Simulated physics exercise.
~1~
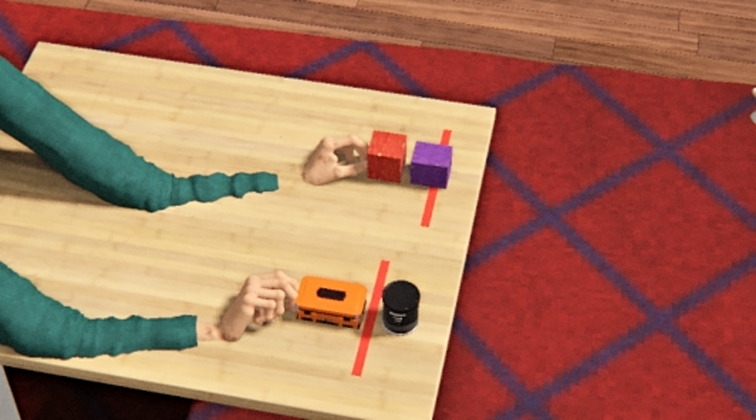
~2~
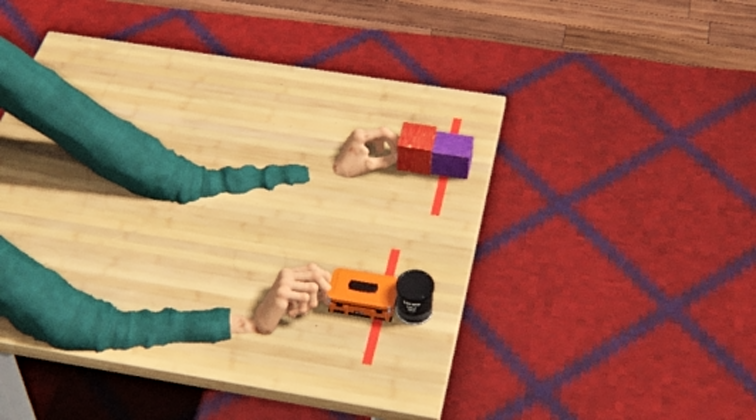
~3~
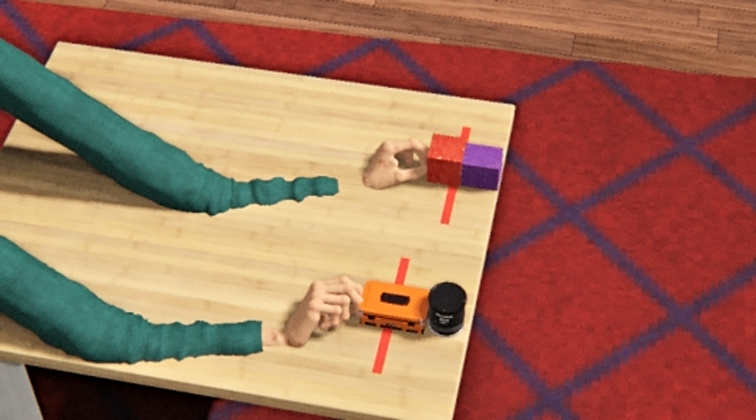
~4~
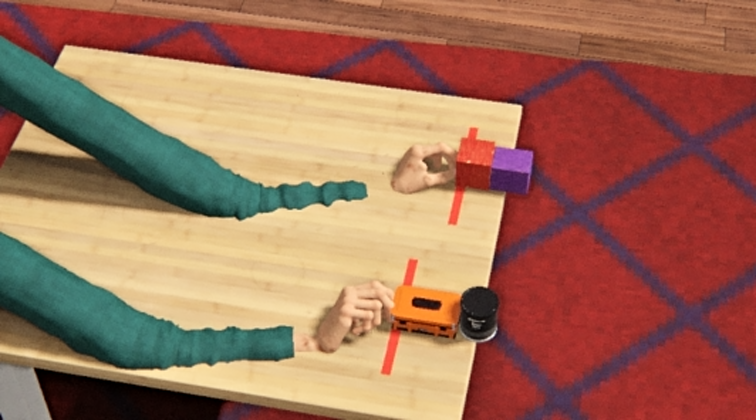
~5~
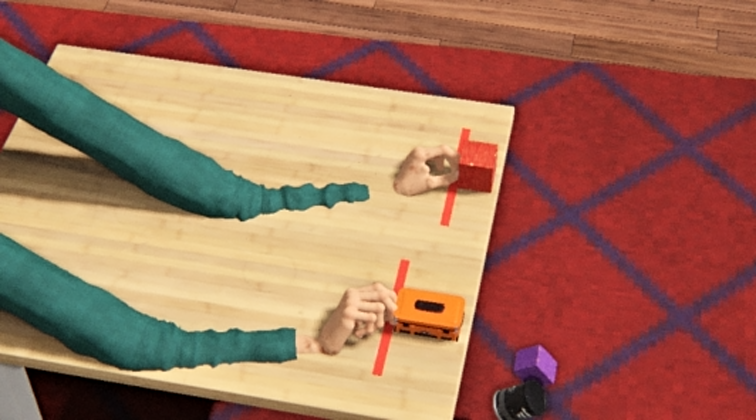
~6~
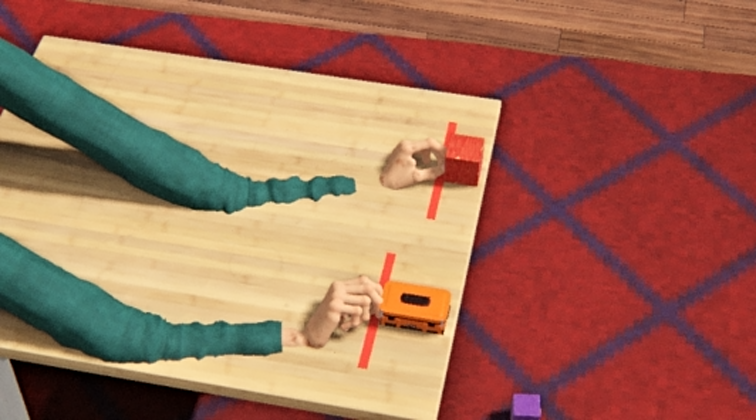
Two hands in teal sleeves slowly pushed a red block and an orange case rightward, nudging a purple block and a black tin toward the table's end until both tumbled off to the floor, while the red block and orange case stayed on top.
